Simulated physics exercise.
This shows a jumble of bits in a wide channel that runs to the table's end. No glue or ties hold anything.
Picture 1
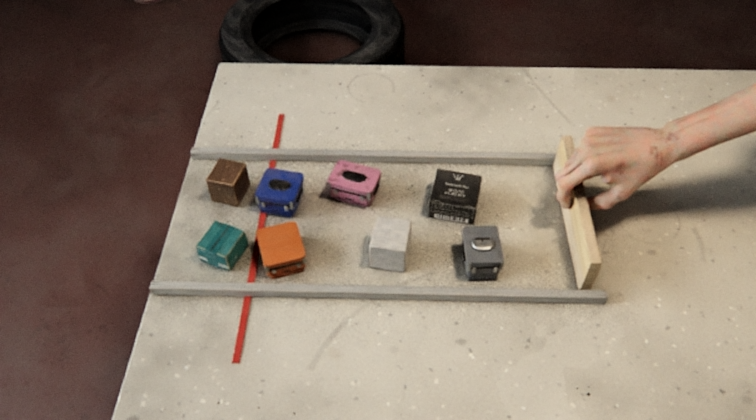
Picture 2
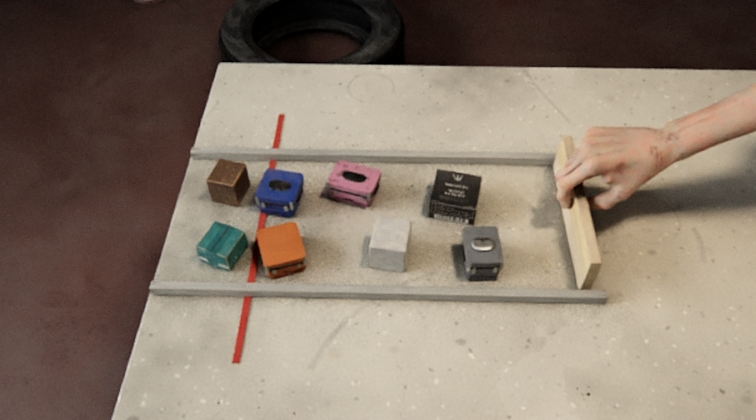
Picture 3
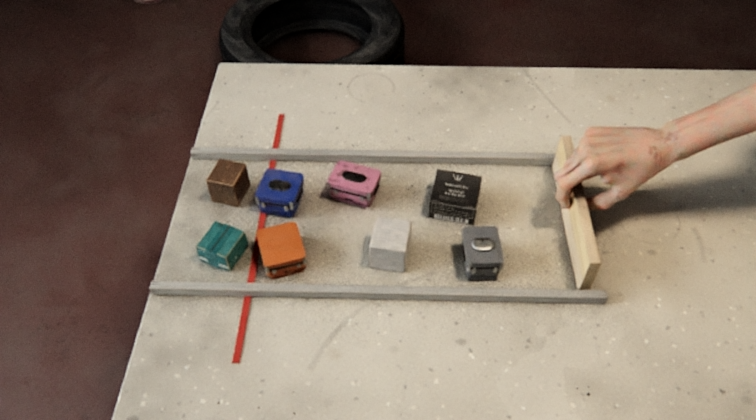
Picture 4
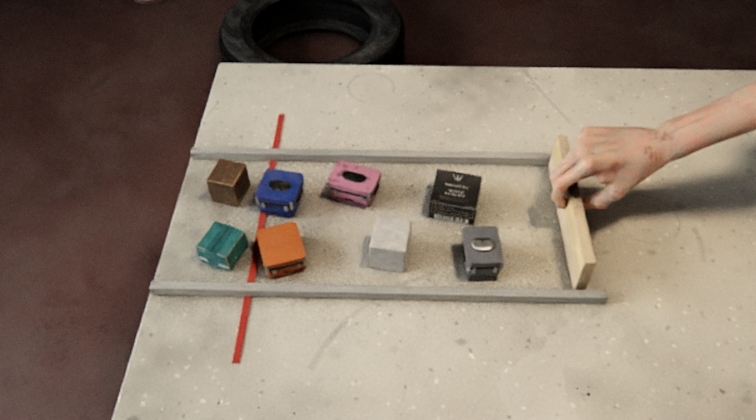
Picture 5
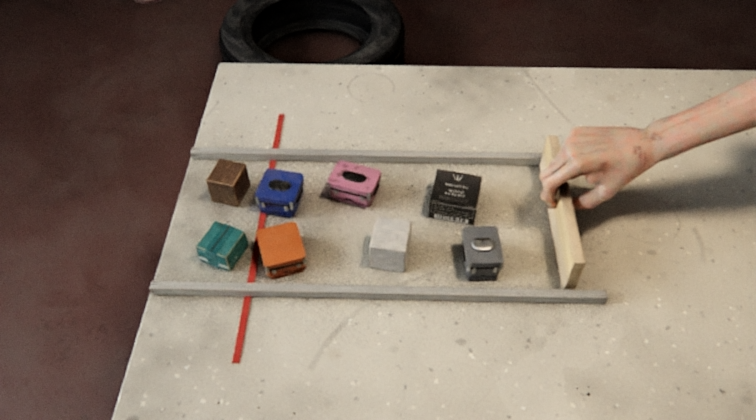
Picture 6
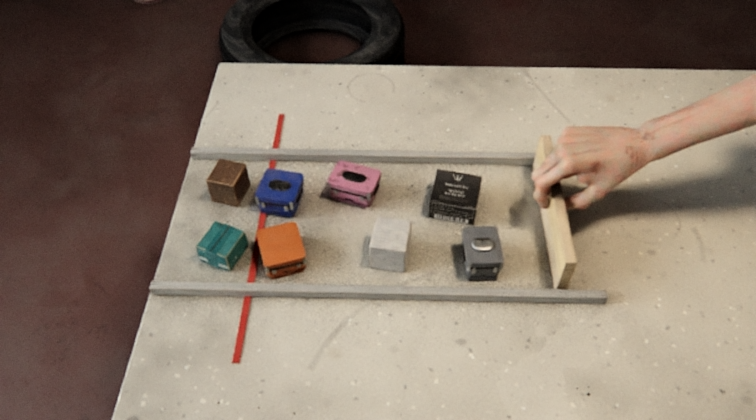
A hand held a wooden board upright across a channel holding eight small blocks and boxes, then slid it a short way left toward them, while the blocks and boxes stayed still.
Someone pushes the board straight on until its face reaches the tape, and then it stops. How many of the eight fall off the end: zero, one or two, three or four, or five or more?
Gone: Three, perhaps four.
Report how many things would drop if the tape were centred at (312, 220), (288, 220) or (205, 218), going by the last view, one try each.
Counts per try: 1; 2; 6.
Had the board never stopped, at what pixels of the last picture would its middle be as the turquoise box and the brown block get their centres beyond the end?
Its middle is about (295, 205) and about (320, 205).
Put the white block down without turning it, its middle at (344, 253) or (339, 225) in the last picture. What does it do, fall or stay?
The white block stays on; is kept.
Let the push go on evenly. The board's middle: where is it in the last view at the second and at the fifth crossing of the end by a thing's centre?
First at (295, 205), next at (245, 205).
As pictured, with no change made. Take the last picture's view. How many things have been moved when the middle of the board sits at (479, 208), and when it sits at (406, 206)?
Well, it's 2 at the first one and 4 at the second.
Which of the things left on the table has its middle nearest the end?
That would be the orange case.
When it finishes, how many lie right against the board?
The count in contact is 2.
Early on, none off yet; brown block at rest near (229, 183); turquoise box at rest near (223, 246); blue case at rest near (281, 193).
Finally, the number that fall off is three or four; lost, blue case, turquoise box and brown block.
